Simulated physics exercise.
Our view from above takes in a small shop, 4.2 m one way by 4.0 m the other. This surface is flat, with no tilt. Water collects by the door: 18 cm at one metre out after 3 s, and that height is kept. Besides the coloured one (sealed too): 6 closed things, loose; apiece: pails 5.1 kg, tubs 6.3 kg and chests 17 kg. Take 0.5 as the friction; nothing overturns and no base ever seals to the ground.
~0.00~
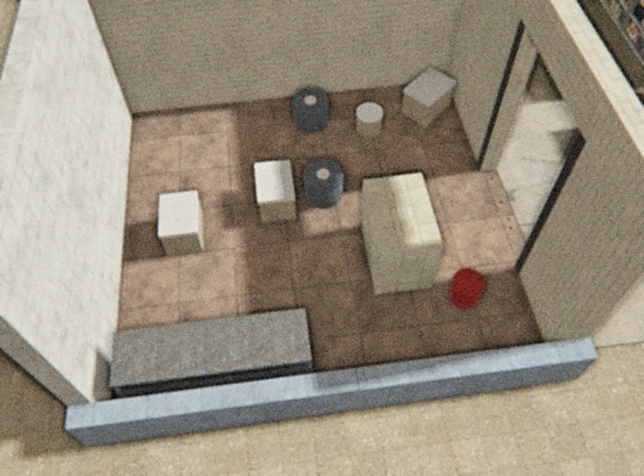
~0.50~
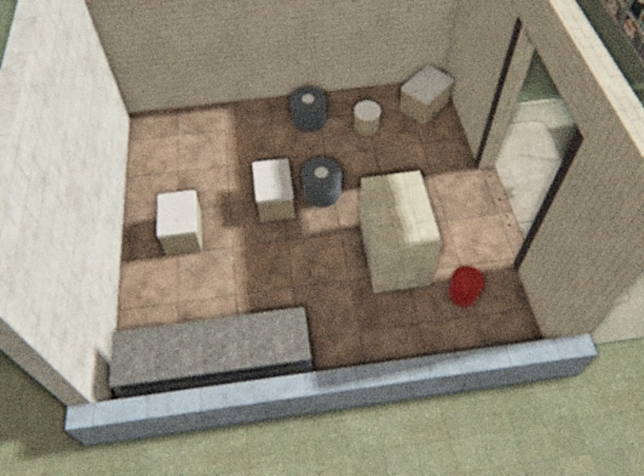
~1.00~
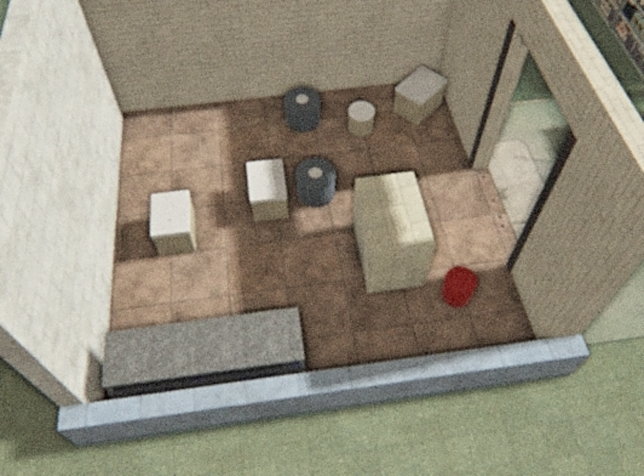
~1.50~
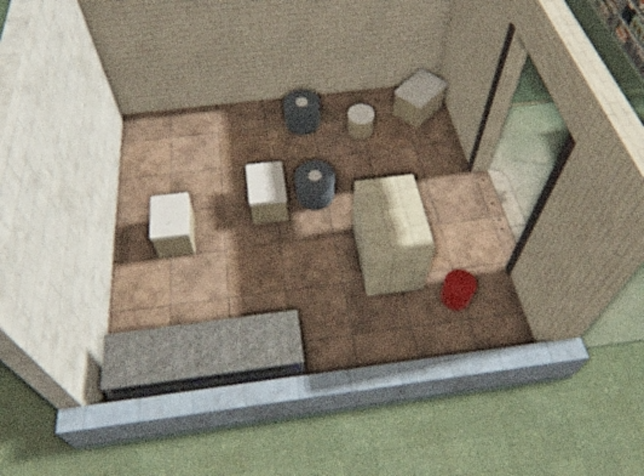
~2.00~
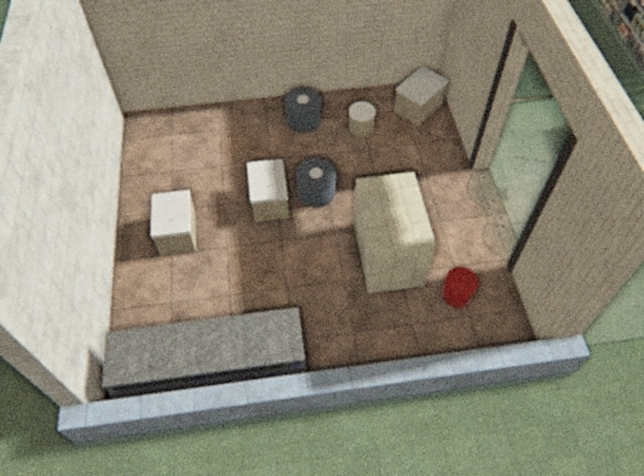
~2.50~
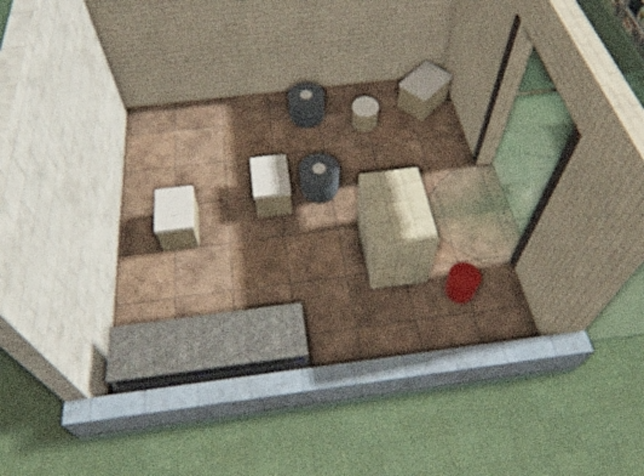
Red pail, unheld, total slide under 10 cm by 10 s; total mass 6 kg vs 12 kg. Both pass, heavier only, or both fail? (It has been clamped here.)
Both fail.
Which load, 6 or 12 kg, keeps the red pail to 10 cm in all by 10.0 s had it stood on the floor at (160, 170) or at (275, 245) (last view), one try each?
Well, at the first spot you need the heavier weight, and at the second either weight will do.
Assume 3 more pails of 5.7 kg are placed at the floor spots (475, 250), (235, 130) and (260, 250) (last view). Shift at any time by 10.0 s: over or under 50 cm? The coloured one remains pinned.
Listed in turn, they go over the bar, over the bar, beneath the bar.
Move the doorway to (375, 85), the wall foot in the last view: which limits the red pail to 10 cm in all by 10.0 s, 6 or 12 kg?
If so, then both options fall short.
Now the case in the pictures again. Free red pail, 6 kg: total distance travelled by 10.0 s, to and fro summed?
Adding it all up, something like 250 cm.
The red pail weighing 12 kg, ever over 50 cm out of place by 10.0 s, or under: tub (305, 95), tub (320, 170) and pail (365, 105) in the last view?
First exceeds it, then exceeds it, then exceeds it.
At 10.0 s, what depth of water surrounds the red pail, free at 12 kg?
Depth: Approx. 10 cm.
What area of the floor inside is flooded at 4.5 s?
That flooded area is roughly 6.0 m2.
After 3.5 s the red pail would be 0 cm from its start with 6 kg and 0 cm from its start with 12 kg; 2 cm of water round it then.
After 4.5 s the red pail would be 38 cm from its start with 6 kg and 11 cm from its start with 12 kg; 7 cm of water round it then.
After 7.0 s the red pail would be 73 cm from its start with 6 kg and 21 cm from its start with 12 kg; 9 cm of water round it then.
After 10.0 s the red pail would be 64 cm from its start with 6 kg and 21 cm from its start with 12 kg; 10 cm of water round it then.
